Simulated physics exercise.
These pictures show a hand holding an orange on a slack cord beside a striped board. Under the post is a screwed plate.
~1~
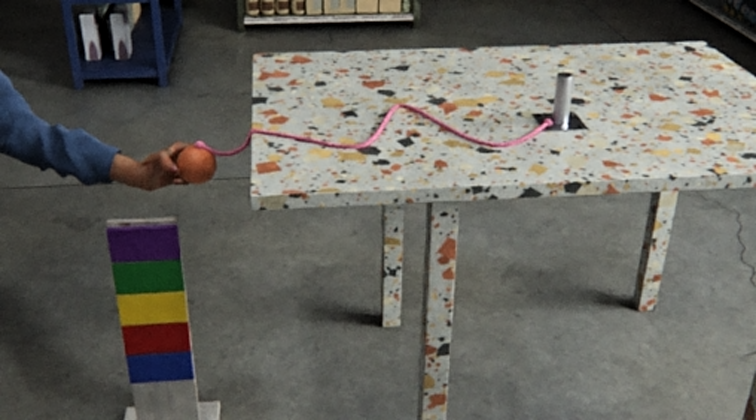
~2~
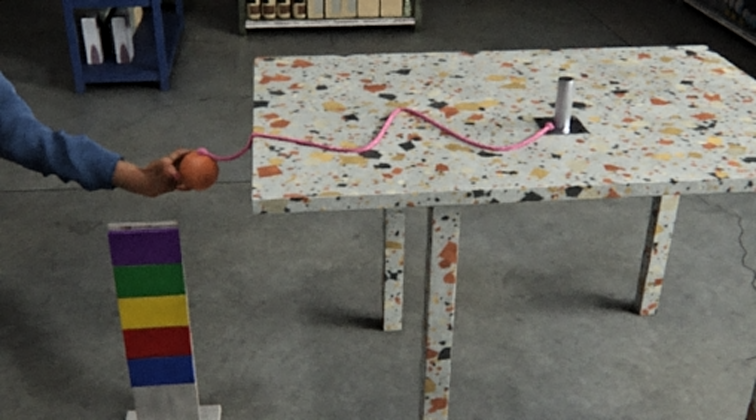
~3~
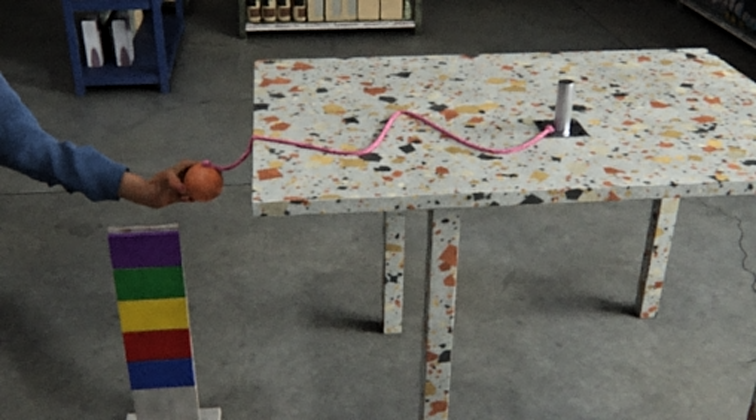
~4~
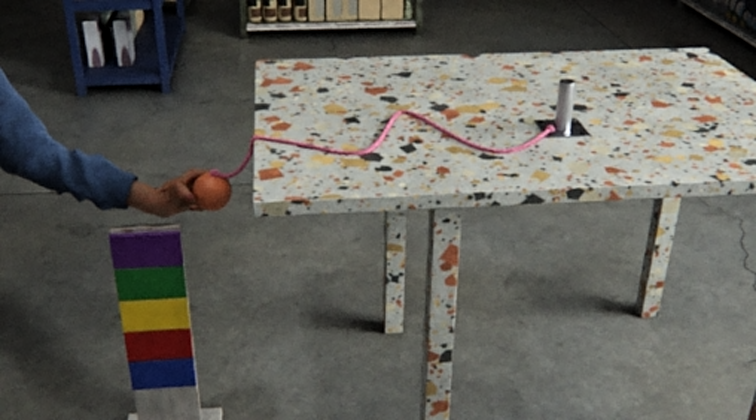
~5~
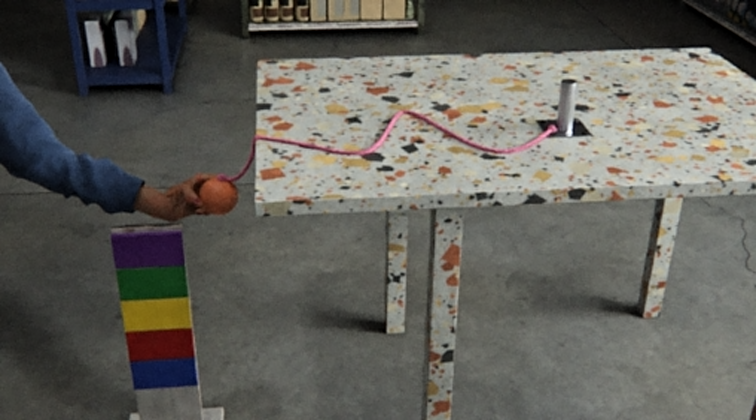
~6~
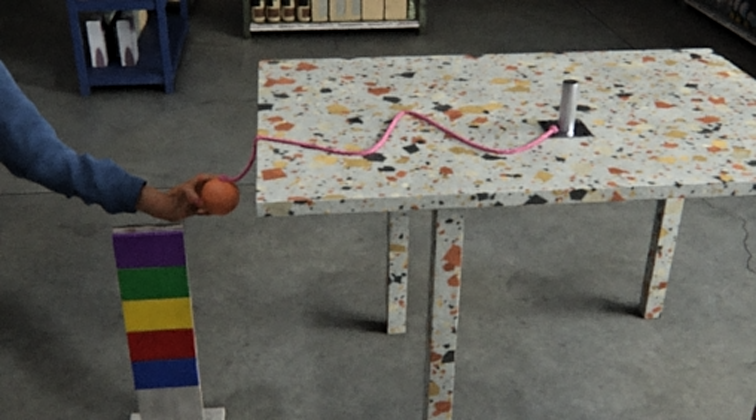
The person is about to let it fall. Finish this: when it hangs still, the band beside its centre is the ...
When it hangs still, the band beside its centre is the red one.
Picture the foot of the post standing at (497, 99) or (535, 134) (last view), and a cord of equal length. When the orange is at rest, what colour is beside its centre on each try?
Taking them in turn: Blue; blue.
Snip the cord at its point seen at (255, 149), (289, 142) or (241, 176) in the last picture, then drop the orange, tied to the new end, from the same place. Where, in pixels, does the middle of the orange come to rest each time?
Case by case: Close to (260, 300), (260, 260) and (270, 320).
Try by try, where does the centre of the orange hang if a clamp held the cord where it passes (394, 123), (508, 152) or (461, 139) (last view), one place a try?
Per try (px, approx.): (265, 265), (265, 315), (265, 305).
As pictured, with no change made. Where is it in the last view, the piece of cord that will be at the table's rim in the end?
Roughly (383, 140).
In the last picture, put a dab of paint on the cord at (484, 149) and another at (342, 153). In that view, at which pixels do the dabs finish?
Roughly (451, 133) for the first and (259, 199) for the second.
Soon after, orange near (267, 327); level with red.
After that, orange near (272, 343); level with red.
In the end, orange near (270, 343); level with red. Its middle rests at the red band.
